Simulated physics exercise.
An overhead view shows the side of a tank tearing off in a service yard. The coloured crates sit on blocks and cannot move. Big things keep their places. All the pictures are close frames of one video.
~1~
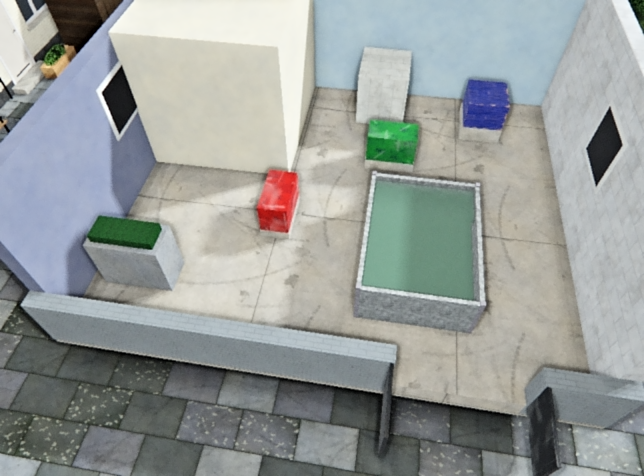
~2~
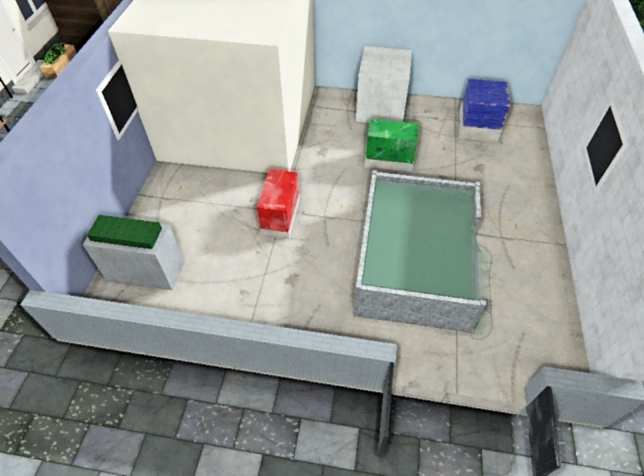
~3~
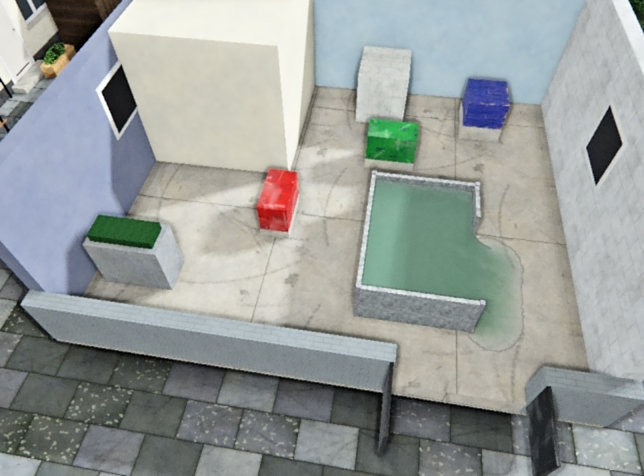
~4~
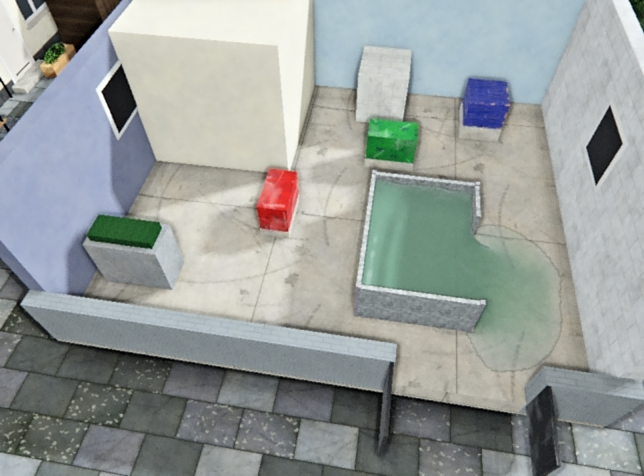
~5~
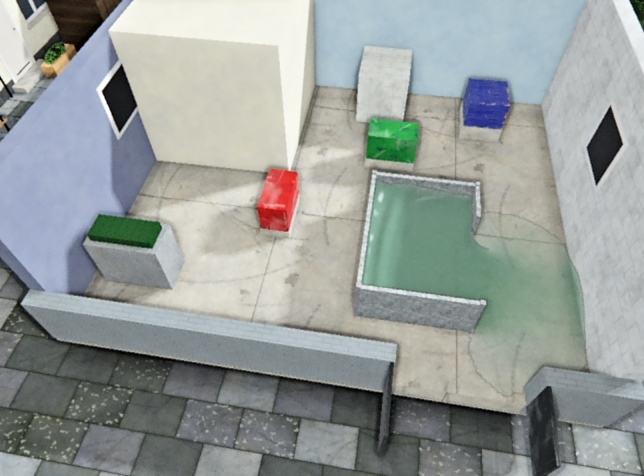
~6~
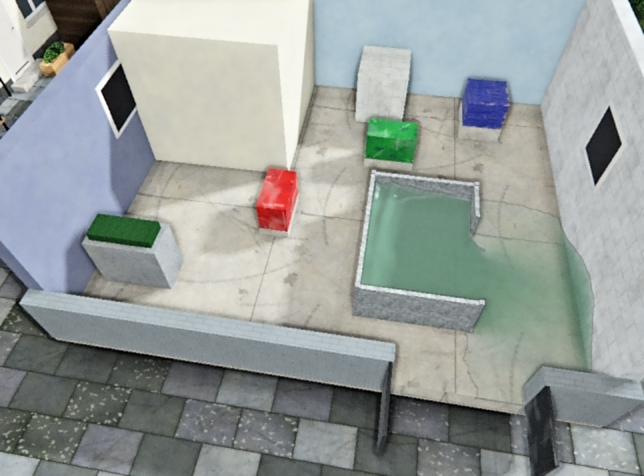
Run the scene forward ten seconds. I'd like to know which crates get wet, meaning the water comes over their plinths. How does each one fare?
The blue crate does not get wet. The green crate does not get wet. The red crate does not get wet.
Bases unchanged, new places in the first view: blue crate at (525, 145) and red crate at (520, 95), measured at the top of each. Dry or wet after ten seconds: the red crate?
My reading: The red one is topped.
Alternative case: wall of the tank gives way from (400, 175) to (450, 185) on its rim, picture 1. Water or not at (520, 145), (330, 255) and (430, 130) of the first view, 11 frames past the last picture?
Obs. 1: Sodden; obs. 2: Moisture-free; obs. 3: Sodden.
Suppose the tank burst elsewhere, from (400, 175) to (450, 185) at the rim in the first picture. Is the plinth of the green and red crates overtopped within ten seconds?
The green one is reached; the red one is untouched.
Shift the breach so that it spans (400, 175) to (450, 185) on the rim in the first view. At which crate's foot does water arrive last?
That would be the red-painted one.
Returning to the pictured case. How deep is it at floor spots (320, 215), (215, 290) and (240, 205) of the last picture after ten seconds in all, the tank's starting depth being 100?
Estimated readings in sequence: 4, 4, 2 percent.
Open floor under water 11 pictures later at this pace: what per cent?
Roughly 30 %.
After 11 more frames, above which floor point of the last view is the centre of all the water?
Roughly (479, 274).
A moment on, water covers 15 % of the floor; the blue crate not reached, the green crate not reached, the red crate not reached.
Next, water covers 30 % of the floor; the blue crate water round its plinth, the green crate not reached, the red crate not reached.
Then, water covers 55 % of the floor; the blue crate water round its plinth, the green crate water round its plinth, the red crate not reached.
Later, water covers 70 % of the floor; the blue crate water round its plinth, the green crate water round its plinth, the red crate water round its plinth.
In the end, water covers 90 % of the floor; the blue crate stayed above the water, the green crate stayed above the water, the red crate stayed above the water.
